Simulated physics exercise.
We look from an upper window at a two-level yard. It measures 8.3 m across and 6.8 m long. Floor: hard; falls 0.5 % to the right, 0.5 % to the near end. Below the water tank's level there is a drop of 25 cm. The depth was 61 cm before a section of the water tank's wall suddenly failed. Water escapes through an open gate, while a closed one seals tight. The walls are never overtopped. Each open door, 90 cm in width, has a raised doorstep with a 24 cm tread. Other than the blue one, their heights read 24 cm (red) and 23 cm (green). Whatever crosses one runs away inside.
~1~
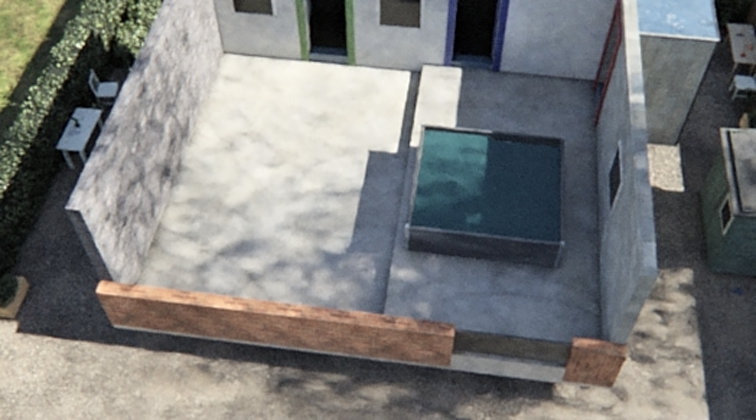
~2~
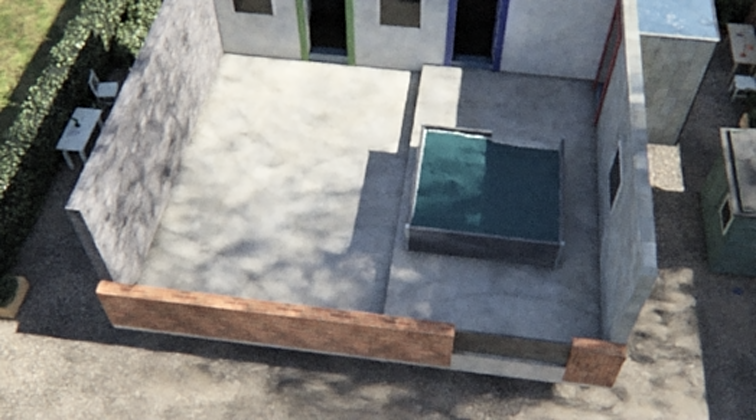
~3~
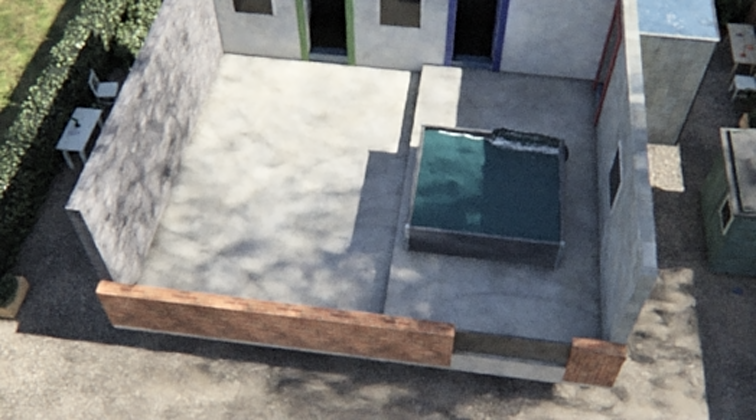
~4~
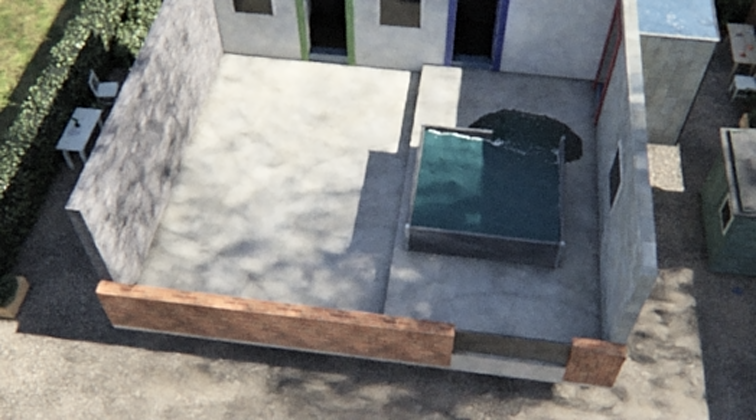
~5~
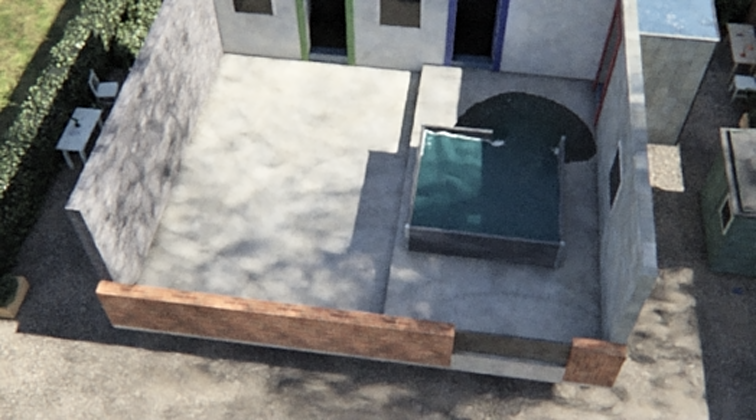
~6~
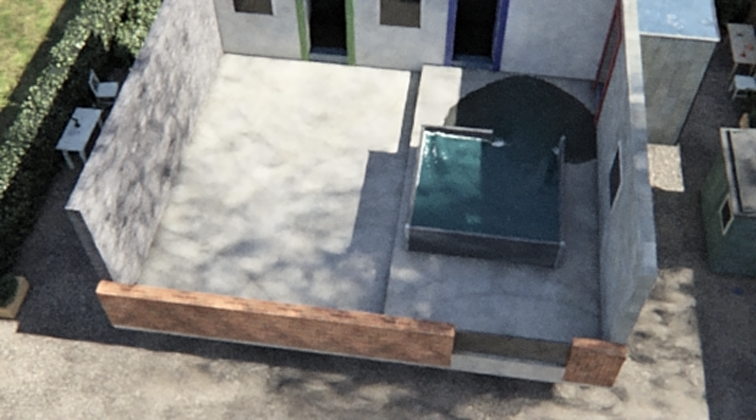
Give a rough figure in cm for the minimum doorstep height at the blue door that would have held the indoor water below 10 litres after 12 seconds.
21 cm.
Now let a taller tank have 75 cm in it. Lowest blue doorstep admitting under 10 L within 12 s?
Step height: Approx. 26 cm.
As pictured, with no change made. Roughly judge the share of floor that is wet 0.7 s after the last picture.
I'd say near 15 percent.
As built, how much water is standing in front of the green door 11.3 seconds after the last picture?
Some 4.5 cm.
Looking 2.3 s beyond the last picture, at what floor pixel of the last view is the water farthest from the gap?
The tip of the flood lies near (301, 64).
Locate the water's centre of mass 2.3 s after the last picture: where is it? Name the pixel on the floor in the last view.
Centre of the water: Approx. (500, 158) px.
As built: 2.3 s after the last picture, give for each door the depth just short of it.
Lab note, cm: Blue 22; red 33; green 3.
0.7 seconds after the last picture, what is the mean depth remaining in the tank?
On average, around 47 cm.
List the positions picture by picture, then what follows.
The first frame shows still water, 61 cm deep, in the water tank at (488, 184); the blue door at (476, 32) is dry.
In the second frame, water pours out on the far side and has run 0.2 m, to a hidden place; about 5 cm deep outside, 61 cm at the back.
In the third frame, water pours out on the far side and has run 0.7 m, to (499, 131); about 10 cm deep outside, 61 cm at the back.
In the fourth frame, the front is at (503, 113), 1.3 m from the gap on the far side; 2.2 m2 of floor is wet, 61 cm left at the back.
In the fifth frame, the gap is on the far side, the front 1.9 m out at (516, 94); the back of the water tank holds 61 cm.
In the sixth frame, water pours out on the far side and has run 2.3 m, to (517, 78); about 5 cm deep outside, 62 cm at the back; the blue door at (476, 32), 2.8 m from the gap, is still 0.7 m from the nearest water.
Then, 0.7 s after the last picture water covers 15 % of the floor, deepest (46 cm) near (595, 84); 18 cm at the blue door, 0 litres in over its 15 cm doorstep.
Then, 2.3 s after the last picture water covers 25 % of the floor, deepest (35 cm) near (553, 109); 22 cm at the blue door, 27 litres in over its 15 cm doorstep.
Then, 11.3 s after the last picture water covers 95 % of the floor, deepest (19 cm) near (368, 338); 7 cm at the blue door, 60 litres in over its 15 cm doorstep.
At the blue door as built, the water peaked near 23 cm, 1.9 s after the last picture.
Run again over the same 12 s with other heights there, 16 litres in over 19.5 cm, 5 litres over 22.5 cm. The limit of 10 litres is kept from about 21 cm up.
